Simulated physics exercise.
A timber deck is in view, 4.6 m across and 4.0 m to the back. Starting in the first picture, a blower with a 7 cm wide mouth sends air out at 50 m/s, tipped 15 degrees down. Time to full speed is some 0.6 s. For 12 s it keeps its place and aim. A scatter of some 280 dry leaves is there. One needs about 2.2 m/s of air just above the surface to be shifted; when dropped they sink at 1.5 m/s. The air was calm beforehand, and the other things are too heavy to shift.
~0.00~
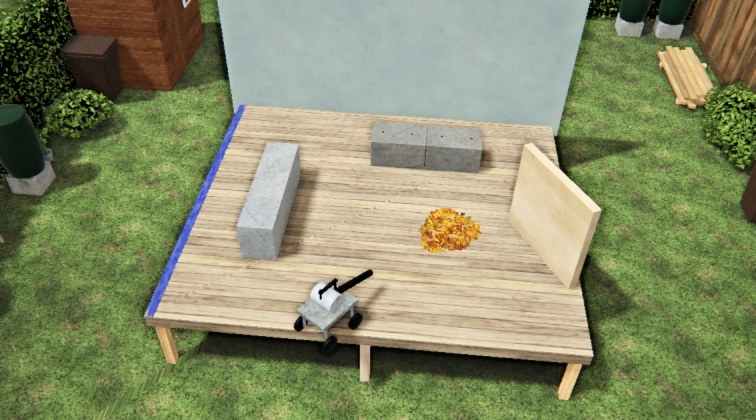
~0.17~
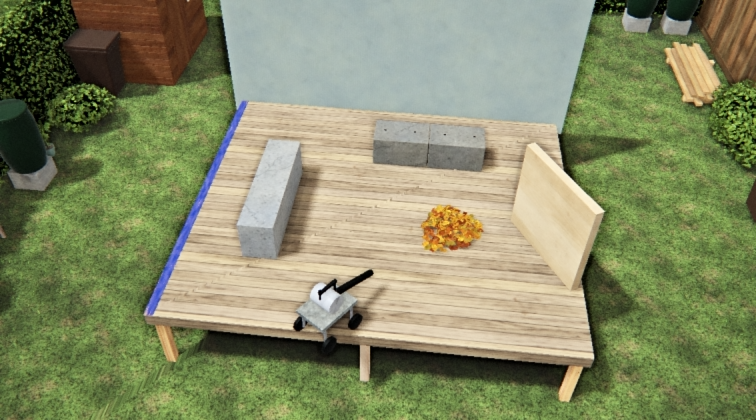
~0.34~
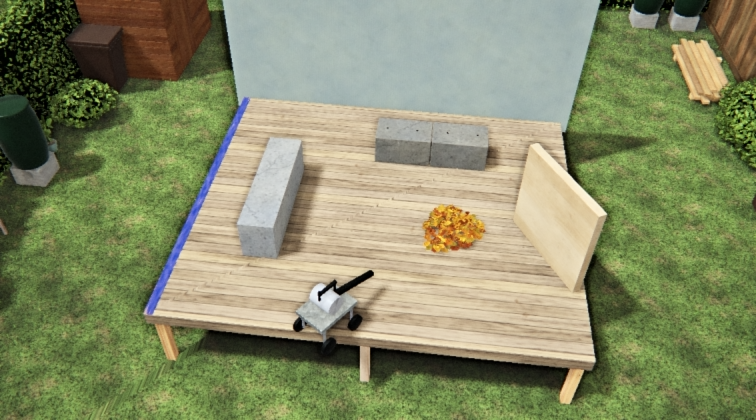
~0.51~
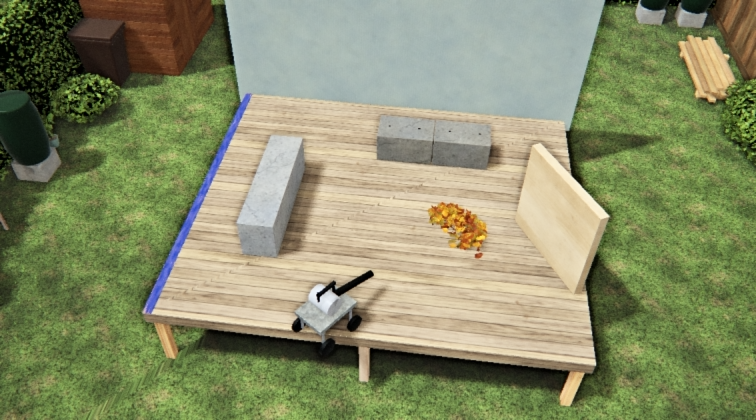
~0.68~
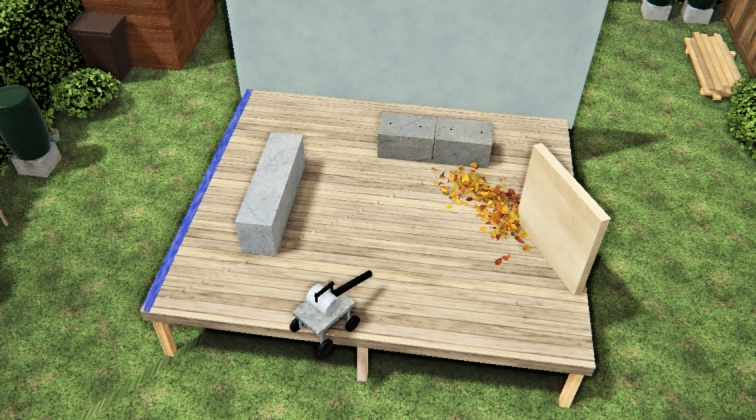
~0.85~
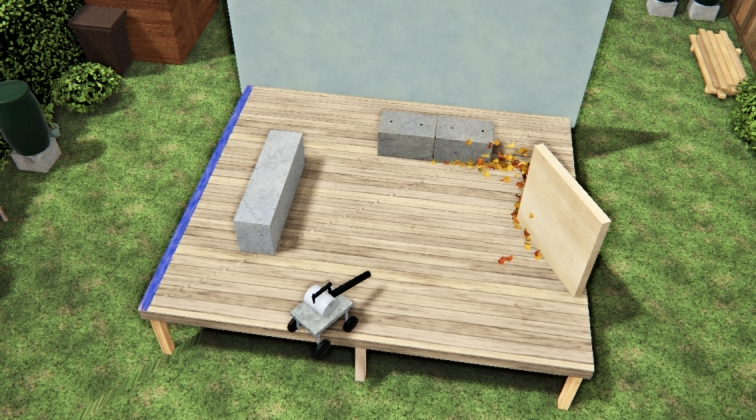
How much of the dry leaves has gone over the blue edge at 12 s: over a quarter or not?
Not over a quarter.
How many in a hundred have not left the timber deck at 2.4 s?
The share then is about 30 %.
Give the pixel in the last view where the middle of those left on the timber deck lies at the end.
(515, 135).
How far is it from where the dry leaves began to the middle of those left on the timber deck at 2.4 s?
Centre shift: Near 2.2 m.
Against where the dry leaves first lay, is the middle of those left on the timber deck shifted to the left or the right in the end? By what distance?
Rightward, by about 0.8 m.
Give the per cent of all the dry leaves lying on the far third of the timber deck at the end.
I'd put it at about 15 percent.
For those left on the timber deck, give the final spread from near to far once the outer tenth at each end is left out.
Spread: Approx. 2.4 m.
After 2.4 s the count stands so, 0 % are over the blue edge; the middle of those still in play is near (545, 142).
After 3.8 s the count stands so, 0 % are over the blue edge; the middle of those still in play is near (531, 128).
After 6.6 s the count stands so, 0 % are over the blue edge; the middle of those still in play is near (533, 131).
After 12.0 s, at the end, 0 % are over the blue edge; the middle of those still in play is near (515, 135).
